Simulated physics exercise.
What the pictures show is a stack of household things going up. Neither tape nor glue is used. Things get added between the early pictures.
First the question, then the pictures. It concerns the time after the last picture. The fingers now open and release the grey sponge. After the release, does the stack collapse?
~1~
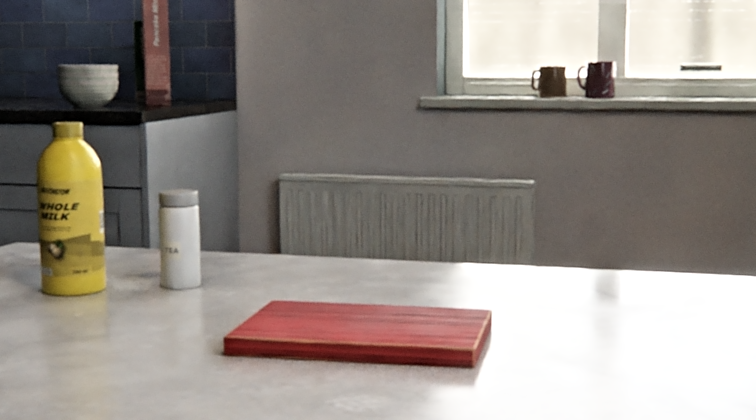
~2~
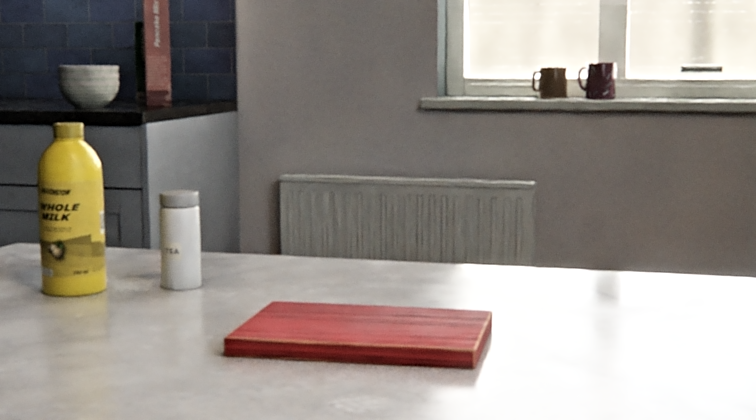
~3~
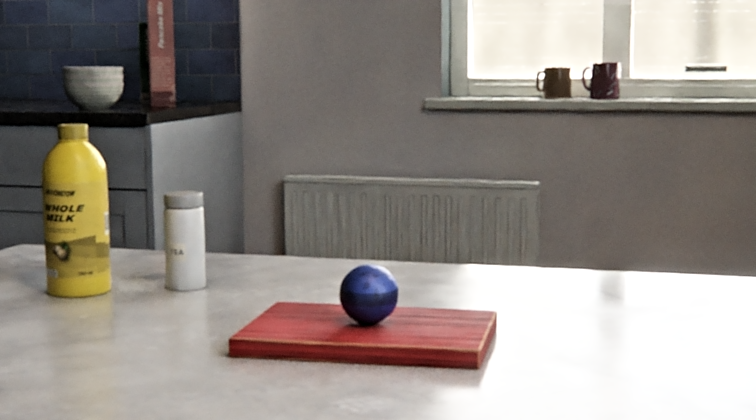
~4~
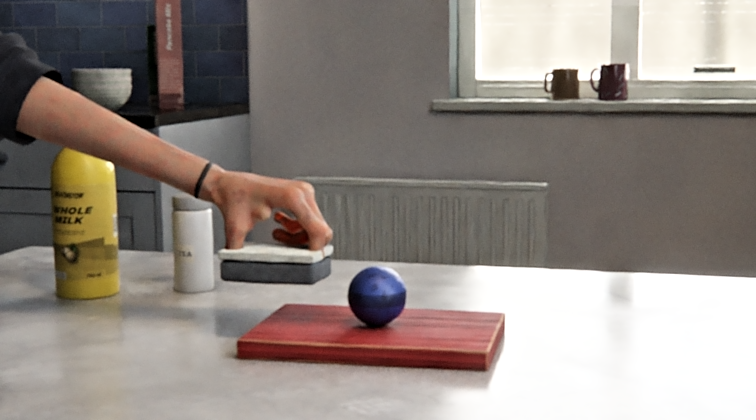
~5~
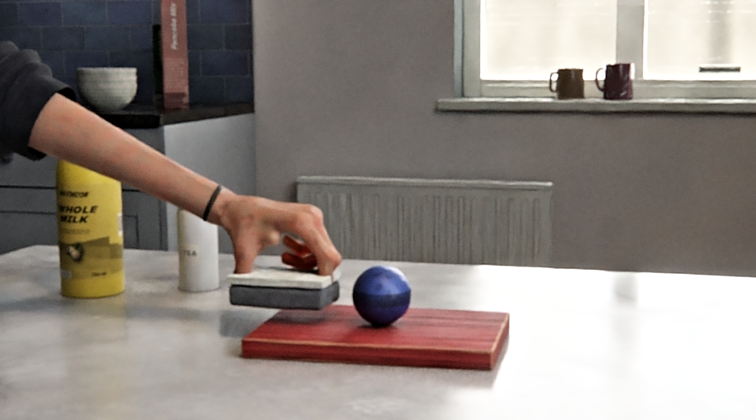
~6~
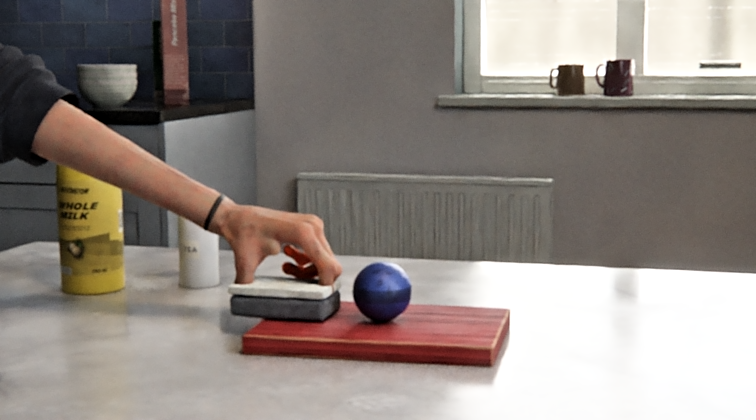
No, it stays standing.
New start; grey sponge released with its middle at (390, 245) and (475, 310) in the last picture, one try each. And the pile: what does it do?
First case - pile falls; second case - pile steady.
Then, 0.30 s later than the last frame, all is still.
Then, 0.80 s later than the last frame, grey sponge resting near (286, 299).
When it is over, all 5 as before. End places, in pixels of the last picture, grey sponge near (286, 299). The pile keeps its balance.
